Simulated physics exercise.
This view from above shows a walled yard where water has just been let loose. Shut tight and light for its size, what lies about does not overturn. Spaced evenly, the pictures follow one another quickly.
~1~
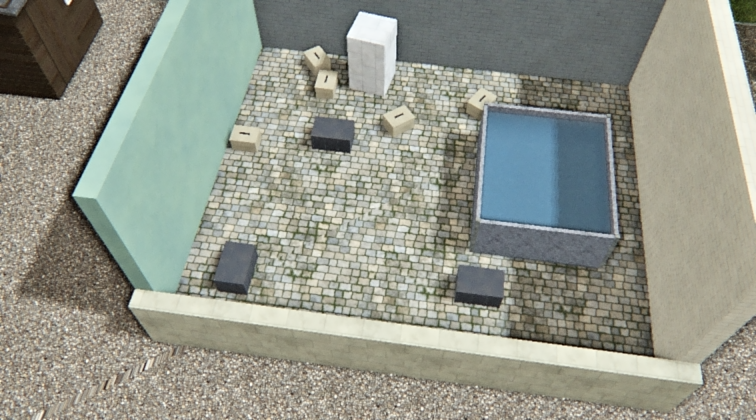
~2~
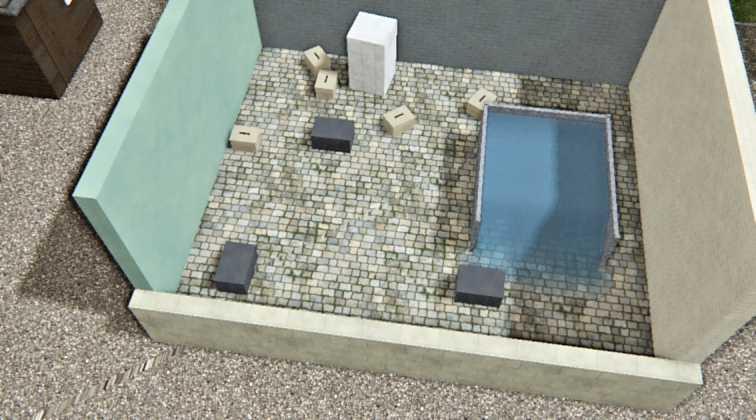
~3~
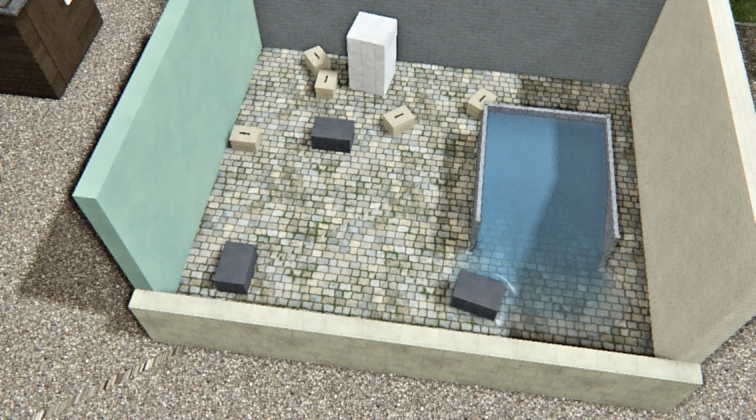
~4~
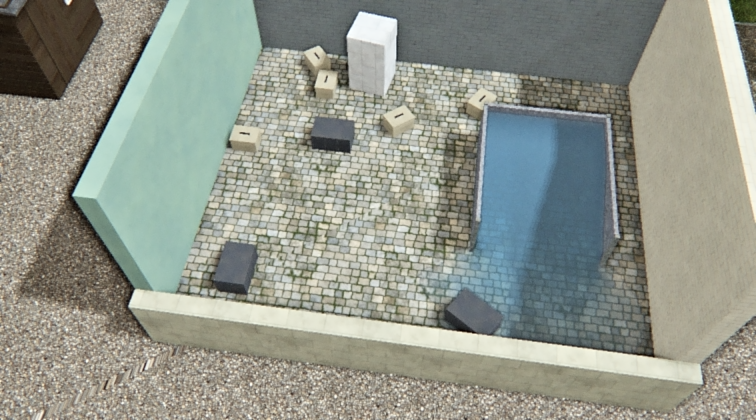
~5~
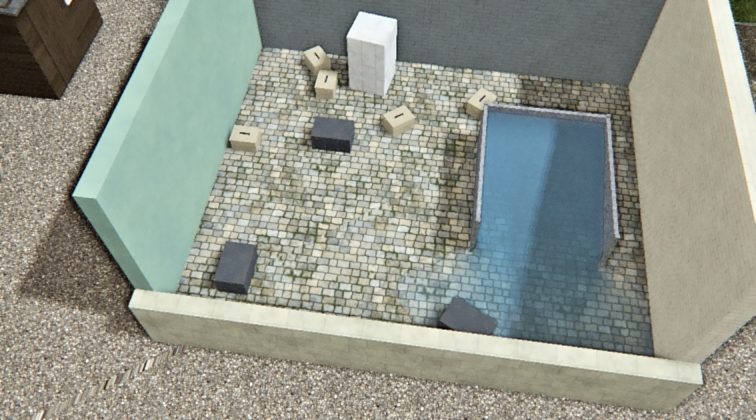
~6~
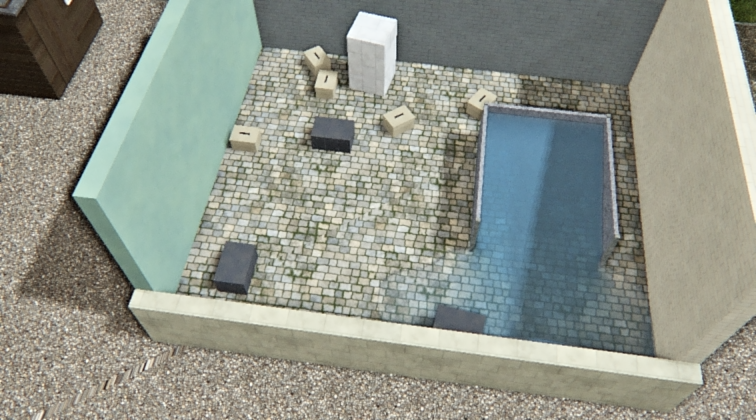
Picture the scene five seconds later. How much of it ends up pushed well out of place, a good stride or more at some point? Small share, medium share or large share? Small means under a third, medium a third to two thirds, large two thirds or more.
A medium share.
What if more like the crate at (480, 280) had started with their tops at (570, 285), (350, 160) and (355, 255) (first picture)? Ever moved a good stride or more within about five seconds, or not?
The first travels far, the second sits tight, the third travels far.
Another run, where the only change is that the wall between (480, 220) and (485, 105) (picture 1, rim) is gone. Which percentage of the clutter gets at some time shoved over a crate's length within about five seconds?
I'd say around 80 per cent.
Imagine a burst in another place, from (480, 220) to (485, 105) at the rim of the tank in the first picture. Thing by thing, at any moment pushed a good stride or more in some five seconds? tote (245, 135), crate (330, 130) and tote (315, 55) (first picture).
Order as asked: Sent that far; sent that far; sent that far.
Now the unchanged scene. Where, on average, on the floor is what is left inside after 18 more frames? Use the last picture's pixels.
Around pixel (325, 133).
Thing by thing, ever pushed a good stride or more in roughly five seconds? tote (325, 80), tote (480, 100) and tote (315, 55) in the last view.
The first one stayed within range, the second stayed within range and the third stayed within range.
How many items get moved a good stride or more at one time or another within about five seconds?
My tally gives 3.
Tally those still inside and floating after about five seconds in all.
The total here is 2.
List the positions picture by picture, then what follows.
The first picture shows a crate at (481, 281), on the bottom; a crate at (332, 128) rests on the ground; 0 of 8 have shifted.
The second picture shows a crate at (481, 281) rests on the ground; a crate at (332, 128) rests on the ground; 0 of 8 have shifted.
The third picture shows a crate at (479, 290), on the bottom, close to its start; a crate at (332, 128), on the bottom; 1 of 8 have shifted.
The fourth picture shows a crate at (475, 313), on the bottom, a stride from its start; a crate at (332, 128) rests on the ground; 1 of 8 have shifted.
The fifth picture shows a crate at (468, 321) rests on the ground, a stride from its start; a crate at (332, 128) rests on the ground; 1 of 8 have shifted.
The sixth picture shows a crate at (459, 324) rests on the ground, a stride from its start; a crate at (332, 128) rests on the ground; 1 of 8 have shifted.
A moment on, 1 of 8 are well off their spots; 0 afloat.
Next, 1 of 8 are well off their spots; 1 afloat.
Later, 2 of 8 are well off their spots; 2 afloat.
In the end, 3 of 8 are well off their spots, and 3 have been at some point; 2 afloat.
